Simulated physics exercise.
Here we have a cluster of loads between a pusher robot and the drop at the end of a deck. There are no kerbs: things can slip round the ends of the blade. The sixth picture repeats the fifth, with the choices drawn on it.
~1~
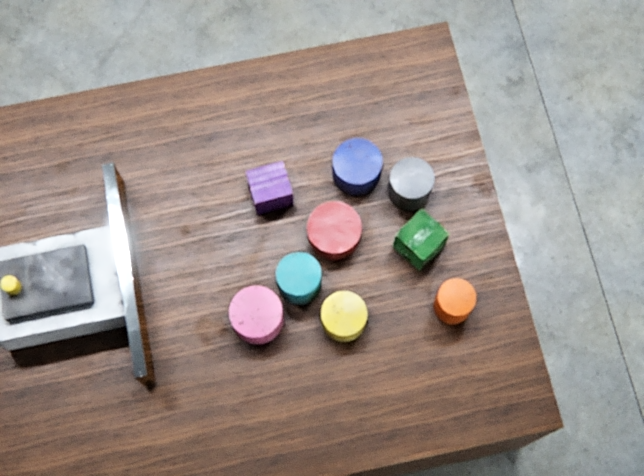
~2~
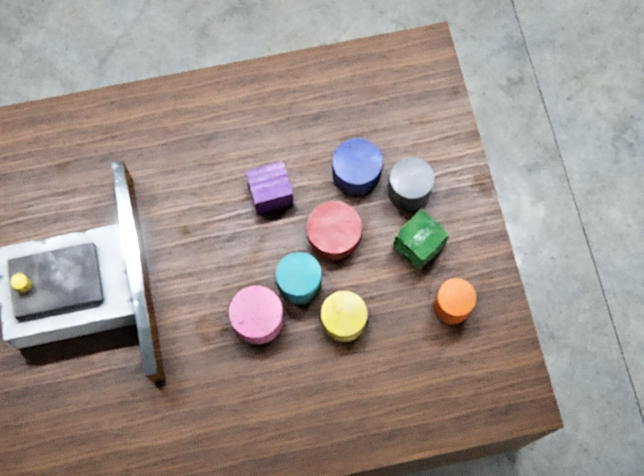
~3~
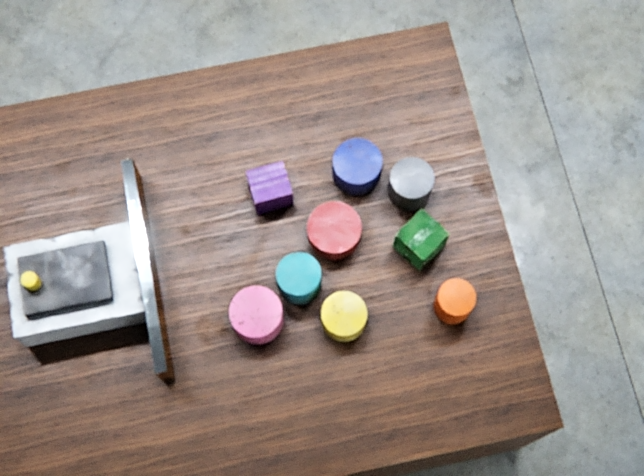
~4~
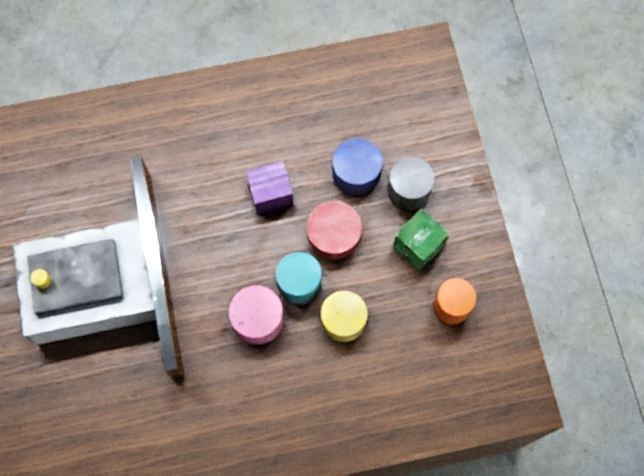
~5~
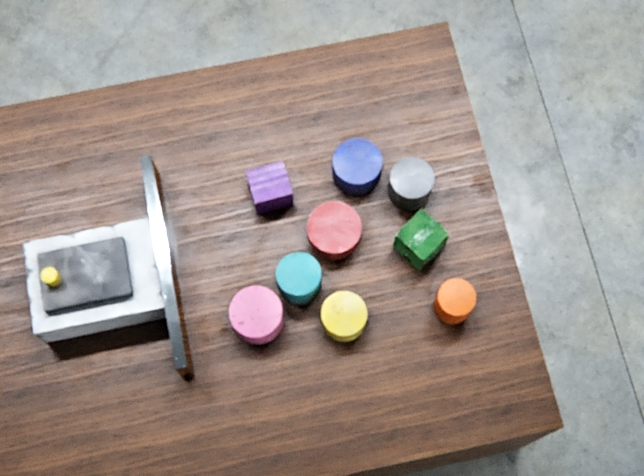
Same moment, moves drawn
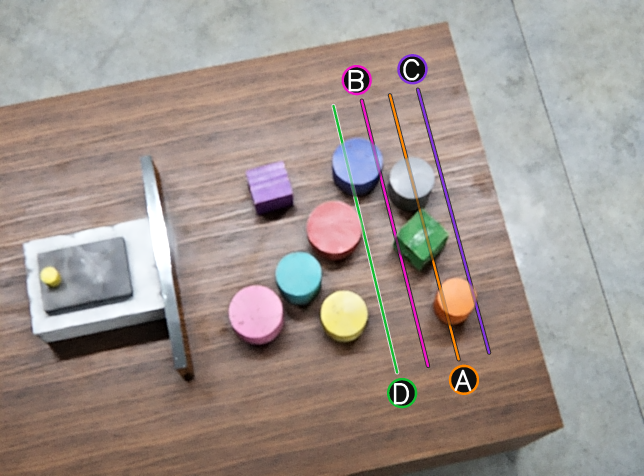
White robot with a wide front plate creeping rightward across a wooden deck towards a still cluster of colourful canisters and crates.
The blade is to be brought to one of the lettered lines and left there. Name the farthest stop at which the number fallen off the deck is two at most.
Line A.
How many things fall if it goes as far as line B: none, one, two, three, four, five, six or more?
The count is none.
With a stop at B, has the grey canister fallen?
By then, no.
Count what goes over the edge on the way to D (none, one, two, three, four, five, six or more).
In all, none.
On the marked copy, A at (423, 221); B at (393, 227); C at (452, 215); D at (364, 233).
Following A. Soon after the start, robot (187, 253); yellow canister (353, 318); pink canister (306, 314).
Later, robot (283, 234); grey canister (418, 186); blue canister (400, 146).
In the end, robot (353, 220); orange canister (514, 300); grey canister (472, 160); none fallen.
As for the rest, B is within the limit but short; C drops three; D is within the limit but short.
